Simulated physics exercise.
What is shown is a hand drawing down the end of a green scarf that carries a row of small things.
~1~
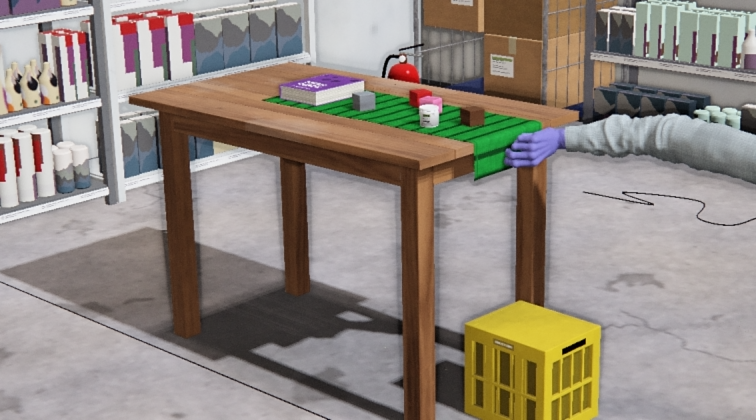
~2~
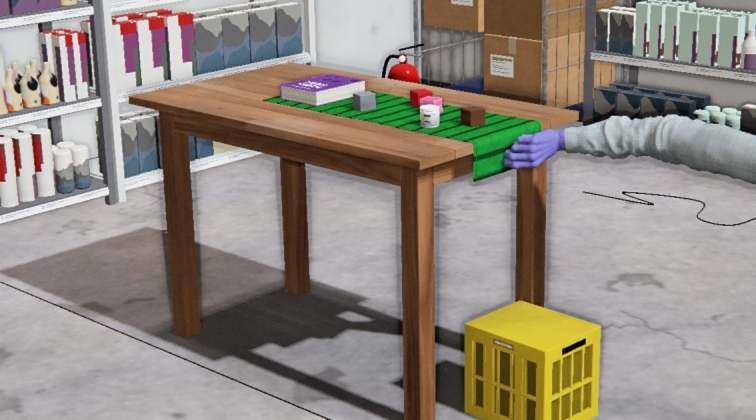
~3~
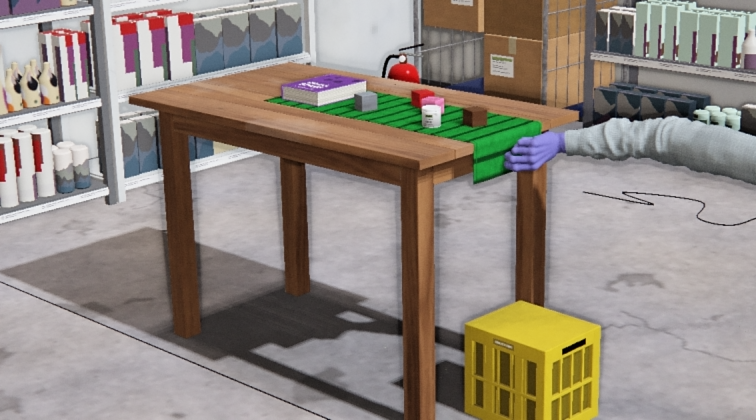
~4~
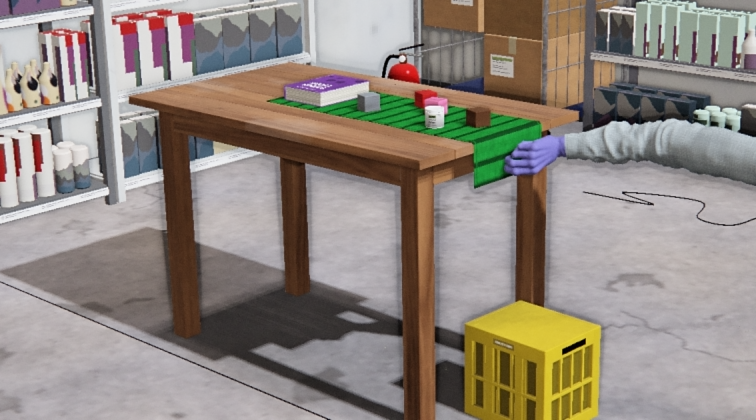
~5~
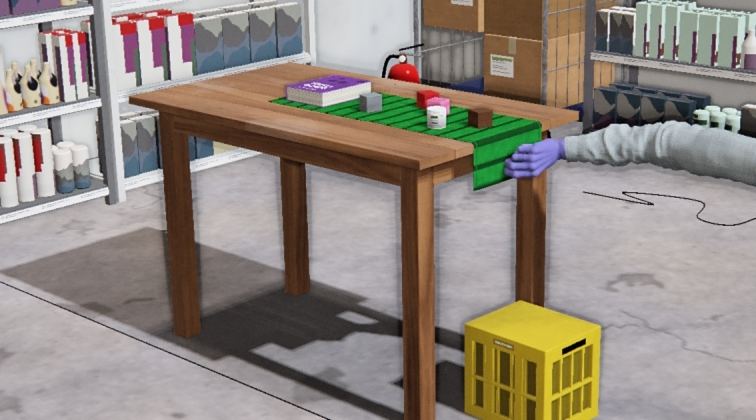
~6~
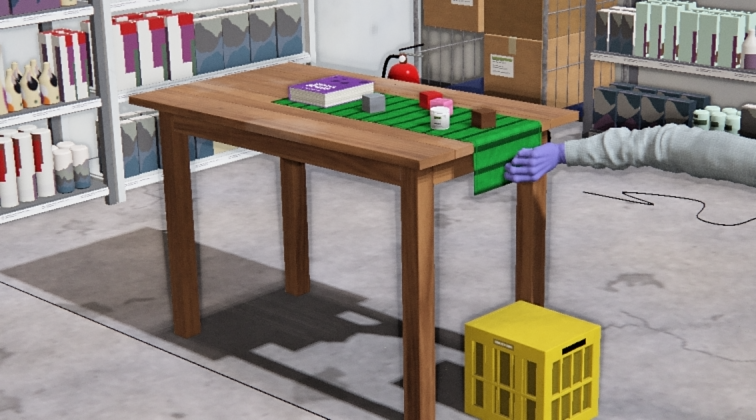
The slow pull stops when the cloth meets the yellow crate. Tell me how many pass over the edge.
Four pass over it.
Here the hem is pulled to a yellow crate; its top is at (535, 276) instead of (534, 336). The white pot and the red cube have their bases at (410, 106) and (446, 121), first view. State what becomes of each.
In the end the white pot rides it out; meanwhile the red cube gets dislodged.
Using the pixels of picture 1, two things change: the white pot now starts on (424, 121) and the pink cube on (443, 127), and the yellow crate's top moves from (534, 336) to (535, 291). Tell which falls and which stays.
Result: White pot gone, pink cube gone.
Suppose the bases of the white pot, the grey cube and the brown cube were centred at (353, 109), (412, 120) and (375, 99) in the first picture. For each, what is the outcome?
The white pot stays put, the grey cube topples down, and the brown cube stays put.
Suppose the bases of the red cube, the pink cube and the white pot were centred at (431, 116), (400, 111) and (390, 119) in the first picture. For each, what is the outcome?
The red cube topples down; the pink cube topples down; and the white pot topples down.
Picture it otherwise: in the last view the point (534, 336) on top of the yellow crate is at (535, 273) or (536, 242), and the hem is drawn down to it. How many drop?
The count comes out 2 and 1.
Soon after, hem near (509, 237); brown cube gone.
Then, hem near (511, 295); brown cube, white pot and pink cube gone.
At rest, hem on the crate; brown cube, white pot, pink cube and red cube gone. The answer is four.
